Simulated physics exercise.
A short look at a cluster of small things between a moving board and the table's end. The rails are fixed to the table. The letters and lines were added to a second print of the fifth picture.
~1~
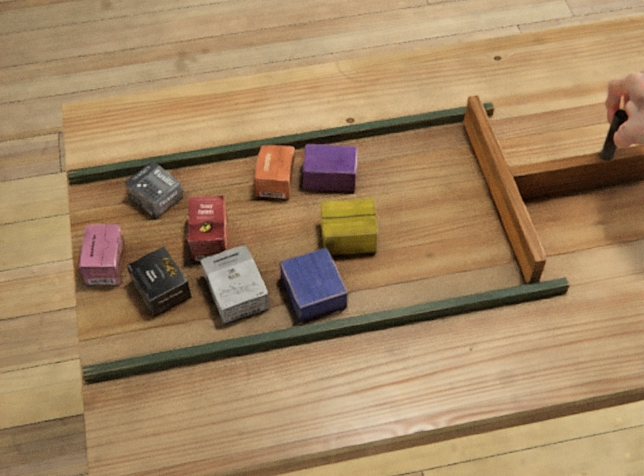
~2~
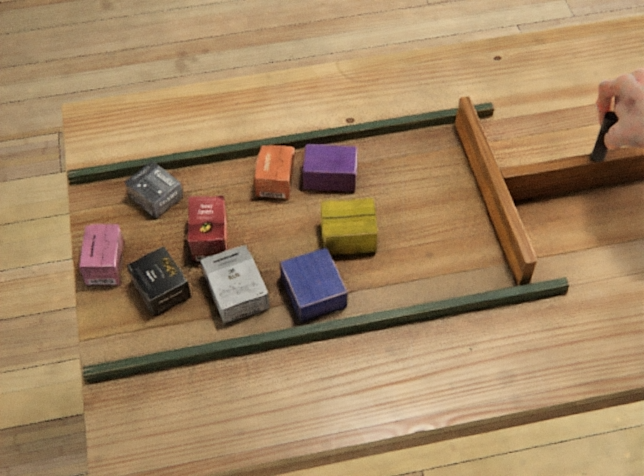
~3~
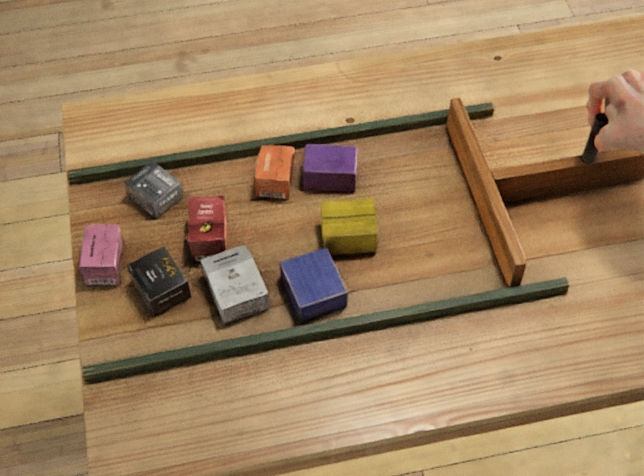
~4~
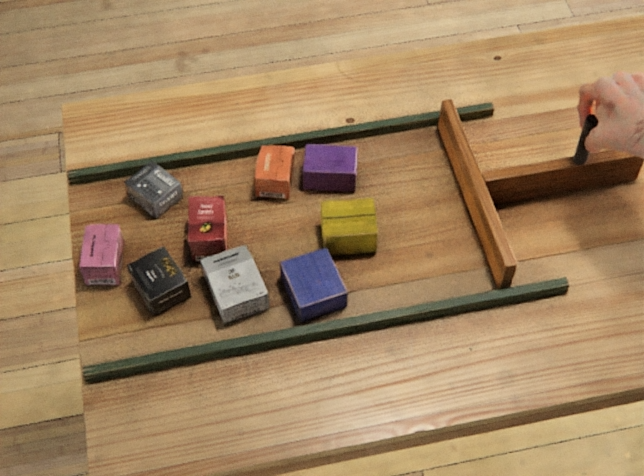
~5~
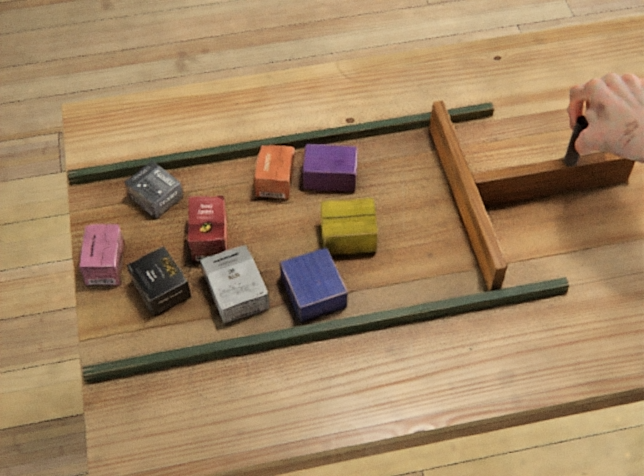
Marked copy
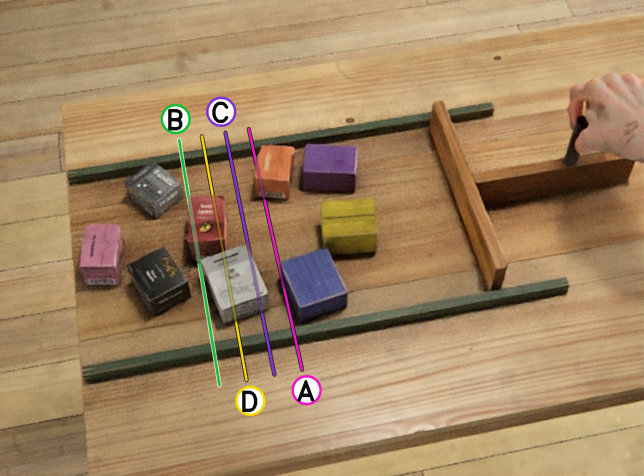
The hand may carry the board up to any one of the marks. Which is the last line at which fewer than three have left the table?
It should halt at B.
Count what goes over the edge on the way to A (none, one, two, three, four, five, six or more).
The count is none.
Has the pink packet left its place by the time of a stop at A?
No.
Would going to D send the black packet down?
No.
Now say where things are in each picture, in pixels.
The first picture shows blue block (314, 285); pink packet (103, 255); grey packet (155, 190).
The second picture shows board (496, 174); white box (235, 284).
The third picture shows board (486, 176); orange packet (275, 172).
The fourth picture shows board (477, 177); black packet (159, 281).
The fifth picture shows board (468, 179); blue block (314, 285); pink packet (103, 255); grey packet (155, 190).
On the marked copy, A at (273, 239); B at (198, 252); C at (248, 243); D at (222, 247).
Taking B. A third of the way, board (372, 195); purple block (322, 171); yellow box (342, 229).
Two thirds of the way, board (273, 212); black packet (150, 283); grey packet (140, 191).
When it is over, board (199, 225); pink packet over the edge; black packet over the edge; two fallen.
As for the rest, A is within the limit but short; C is within the limit but short; D is within the limit but short.
